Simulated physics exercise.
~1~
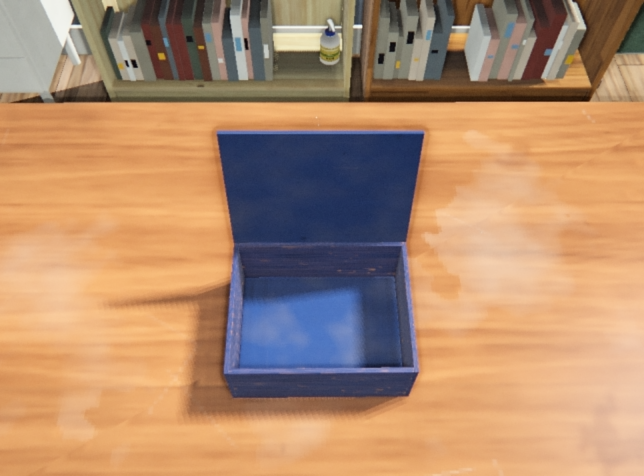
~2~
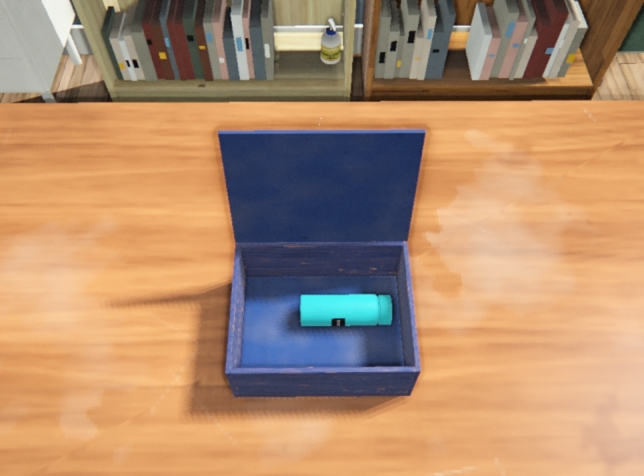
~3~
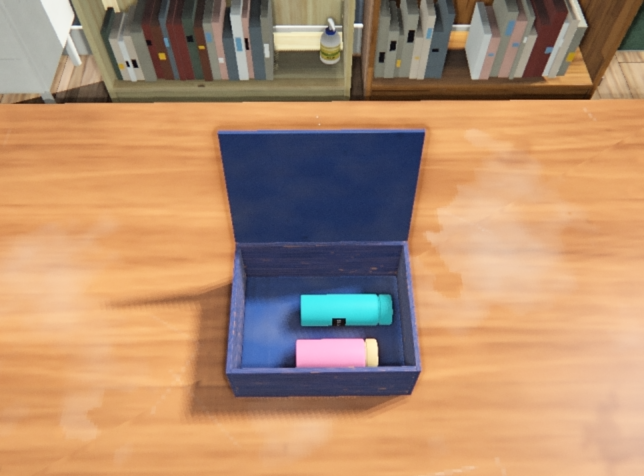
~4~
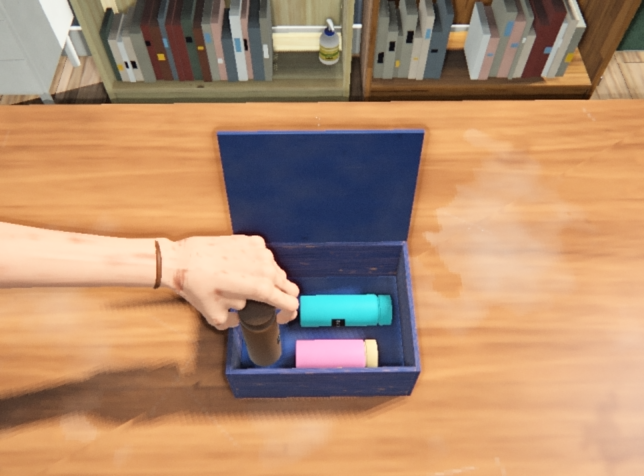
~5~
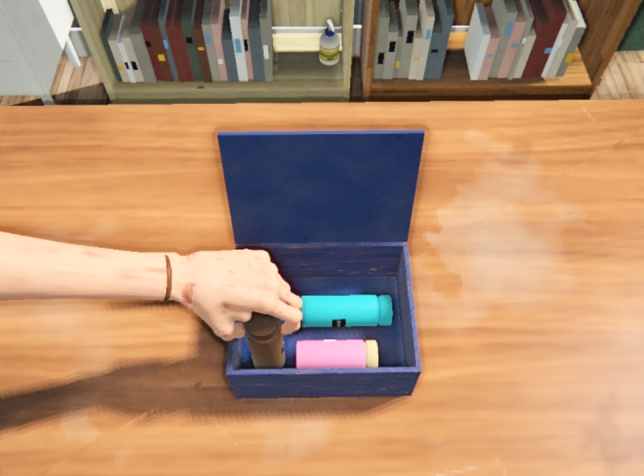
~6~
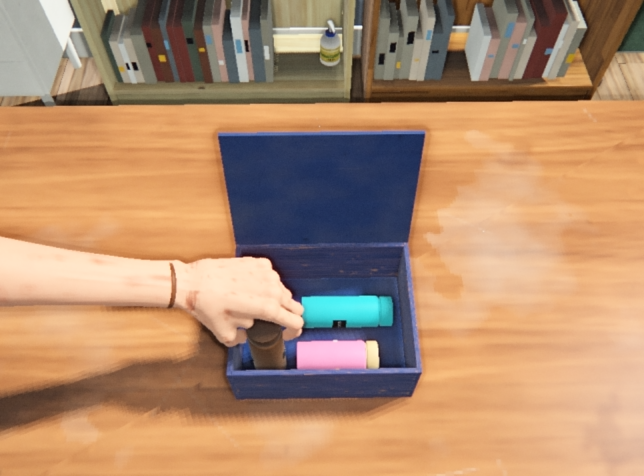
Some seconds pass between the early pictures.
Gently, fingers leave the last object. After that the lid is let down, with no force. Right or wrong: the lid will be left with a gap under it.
Right.
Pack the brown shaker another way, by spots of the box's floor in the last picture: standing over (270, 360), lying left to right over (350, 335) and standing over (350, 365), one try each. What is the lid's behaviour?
First, it is held up; second, it closes; third, it is held up.
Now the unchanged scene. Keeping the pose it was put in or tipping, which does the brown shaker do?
In the end, it keeps its orientation.
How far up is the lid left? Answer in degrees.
About 18°.
Then, 1.10 s later than the last frame, lid starting down.
Then, 1.50 s later than the last frame, lid 65° above the rim.
Then, 1.70 s later than the last frame, lid 50° above the rim.
Then, 2.00 s later than the last frame, lid 23° above the rim.
When it is over, lid 19° above the rim; all 3 as before. End places, in pixels of the last picture, brown shaker near (267, 347).
